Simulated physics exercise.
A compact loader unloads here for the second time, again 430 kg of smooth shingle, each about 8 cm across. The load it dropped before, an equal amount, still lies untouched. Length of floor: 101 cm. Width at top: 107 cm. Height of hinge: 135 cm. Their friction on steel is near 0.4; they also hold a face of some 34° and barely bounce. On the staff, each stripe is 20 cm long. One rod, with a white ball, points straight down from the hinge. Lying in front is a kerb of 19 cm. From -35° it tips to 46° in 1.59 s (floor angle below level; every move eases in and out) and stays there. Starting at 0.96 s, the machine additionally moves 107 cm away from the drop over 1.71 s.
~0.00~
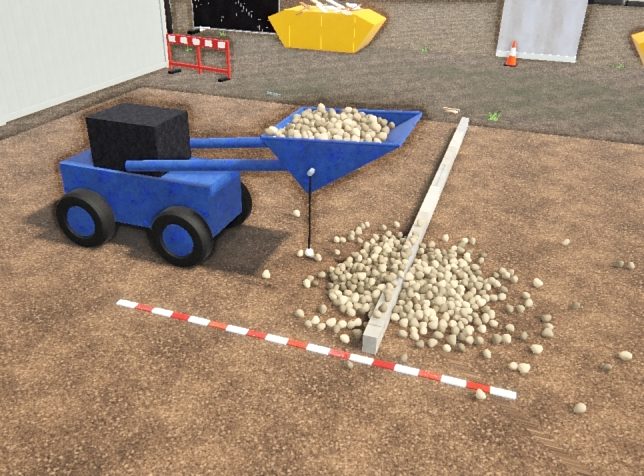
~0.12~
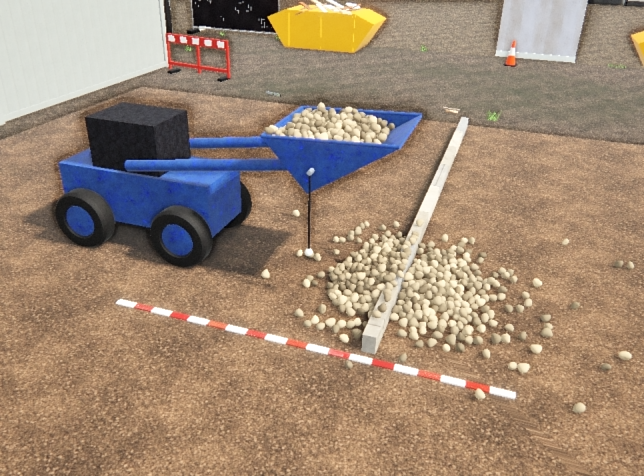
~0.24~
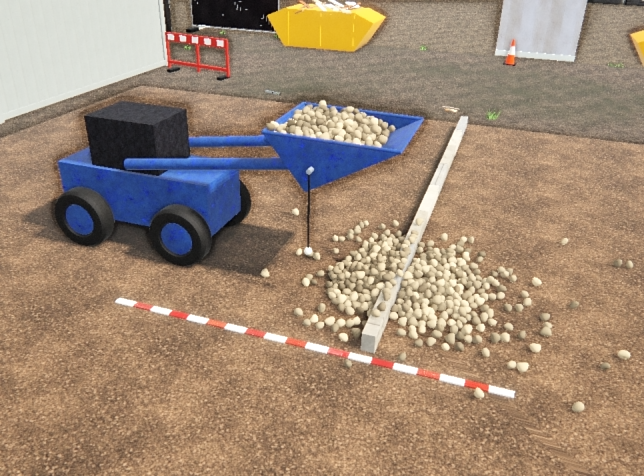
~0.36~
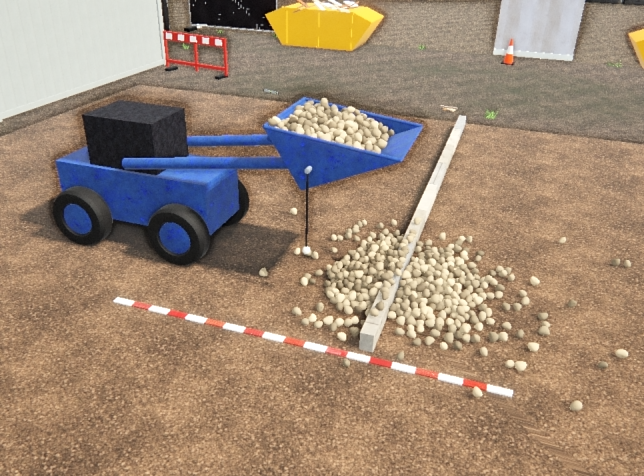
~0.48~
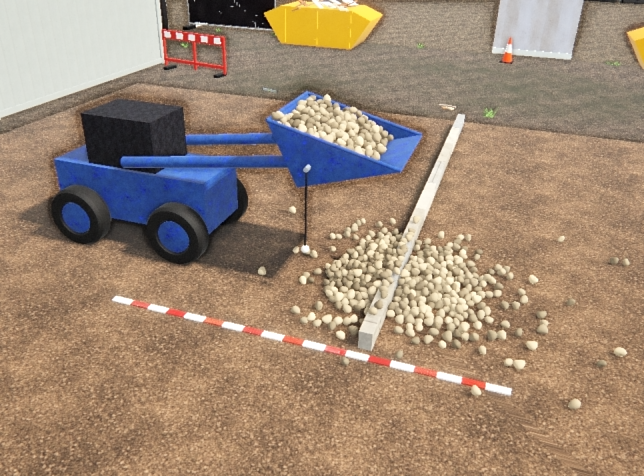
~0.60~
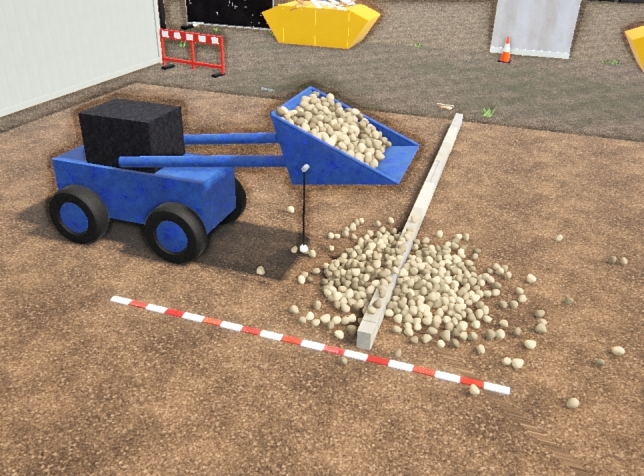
A blue loader with a bucketful of pale, rounded stones slowly tilted its bucket forward, lowering the right-hand lip, while it crept very slightly left, and the pile of stones around the kerb lay still.
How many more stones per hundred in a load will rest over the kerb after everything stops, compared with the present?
I would say 25 per hundred.
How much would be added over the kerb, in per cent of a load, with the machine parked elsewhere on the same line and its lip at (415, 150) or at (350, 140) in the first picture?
I'd guess close to 40 per cent first and close to 0 per cent second.
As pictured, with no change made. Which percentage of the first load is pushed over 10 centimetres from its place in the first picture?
Near 20 per cent, I reckon.
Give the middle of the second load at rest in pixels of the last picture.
The middle lies near (366, 262) in the last picture.
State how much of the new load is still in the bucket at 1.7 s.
Some 10 %, roughly, is held.
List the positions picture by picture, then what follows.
In the first picture, lip at (400, 146), floor tilted -35°, highest stones at (339, 114). The earlier load is highest near (397, 266), 25 cm above ground level, 50 % on this side of the kerb, 50 % over the kerb.
In the second picture, the bucket is at -34°, its lip at (400, 148); the top of the load is at (331, 113); the stones move at 0.1 m/s on average.
In the third picture, lip at (401, 153), floor tilted -30°, highest stones at (328, 111); the stones move at 0.2 m/s on average.
In the fourth picture, the bucket is at -24°, its lip at (401, 161); the top of the load is at (312, 110); the stones move at 0.2 m/s on average.
In the fifth picture, lip at (401, 171), floor tilted -17°, highest stones at (314, 103); the stones move at 0.3 m/s on average.
In the sixth picture, the bucket is at -9°, its lip at (398, 184); the top of the load is at (313, 101); the stones move at 0.3 m/s on average.
After 1.2 s the floor is at 33°; in per cent of one load, 94 in the bucket, 57 on this side of the kerb, 50 over the kerb; the foremost stones are at (587, 305).
After 1.7 s the floor is at 46°; in per cent of one load, 8 in the bucket, 124 on this side of the kerb, 69 over the kerb; the foremost stones are at (587, 305).
After 3.1 s the floor is at 46°; in per cent of one load, 0 in the bucket, 125 on this side of the kerb, 75 over the kerb; the foremost stones are at (592, 315).
After 5.8 s the floor is at 46°; in per cent of one load, 0 in the bucket, 125 on this side of the kerb, 75 over the kerb; the foremost stones are at (592, 315). Net gain over the kerb, 25.
